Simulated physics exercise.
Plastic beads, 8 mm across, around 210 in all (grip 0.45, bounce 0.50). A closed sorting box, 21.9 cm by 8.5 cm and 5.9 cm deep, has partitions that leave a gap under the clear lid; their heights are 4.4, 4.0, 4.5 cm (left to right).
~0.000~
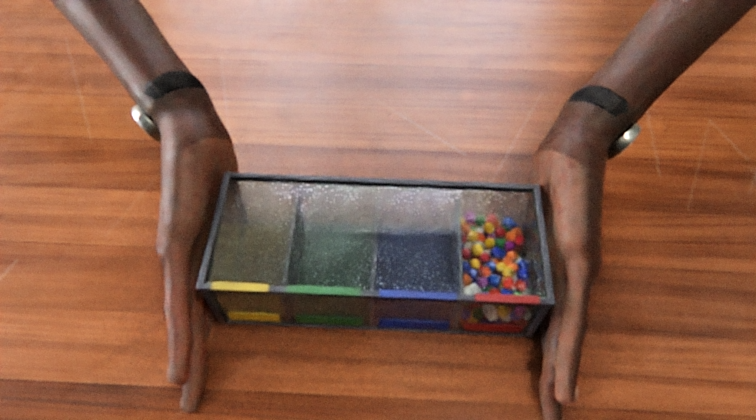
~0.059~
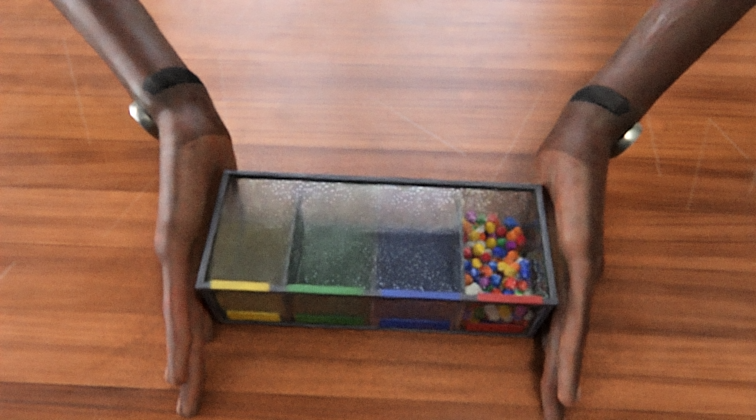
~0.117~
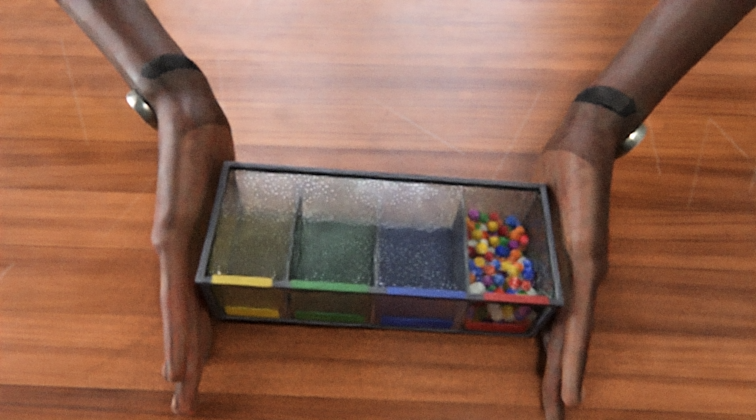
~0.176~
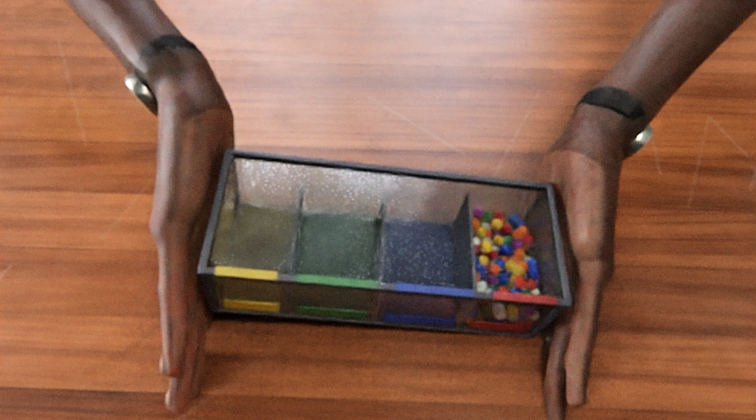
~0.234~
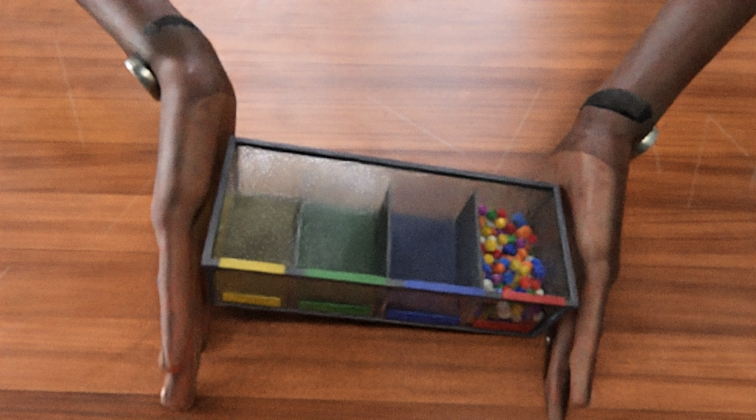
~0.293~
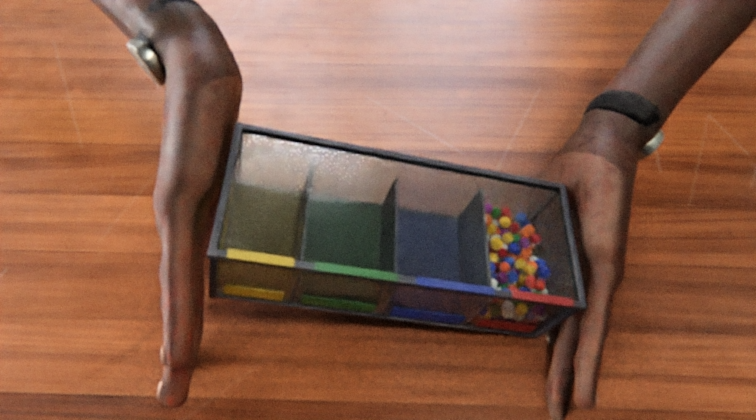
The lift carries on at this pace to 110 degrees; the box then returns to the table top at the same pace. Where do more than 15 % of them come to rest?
Red: Yes, blue: No, green: No, yellow: No.
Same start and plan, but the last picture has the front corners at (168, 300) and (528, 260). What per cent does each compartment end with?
Red 80; blue 5; green 0; yellow 15.
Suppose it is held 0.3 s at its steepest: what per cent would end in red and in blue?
Then: Red 100; blue 0.
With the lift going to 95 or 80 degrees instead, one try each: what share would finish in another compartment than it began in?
About 0 and 0 per cent.
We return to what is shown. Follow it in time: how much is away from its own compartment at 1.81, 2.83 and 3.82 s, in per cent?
In turn: 0, 0, 0.
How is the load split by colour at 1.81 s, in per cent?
Red 100, blue 0, green 0, yellow 0.
After 1.81 s, tilt 110 degrees; red 100 %.
After 2.83 s, tilt 50 degrees; red 100 %.
After 3.82 s, tilt 0 degrees; red 100 %.
At rest (4.5 s), red 100 %, blue 0 %, green 0 %, yellow 0 %.
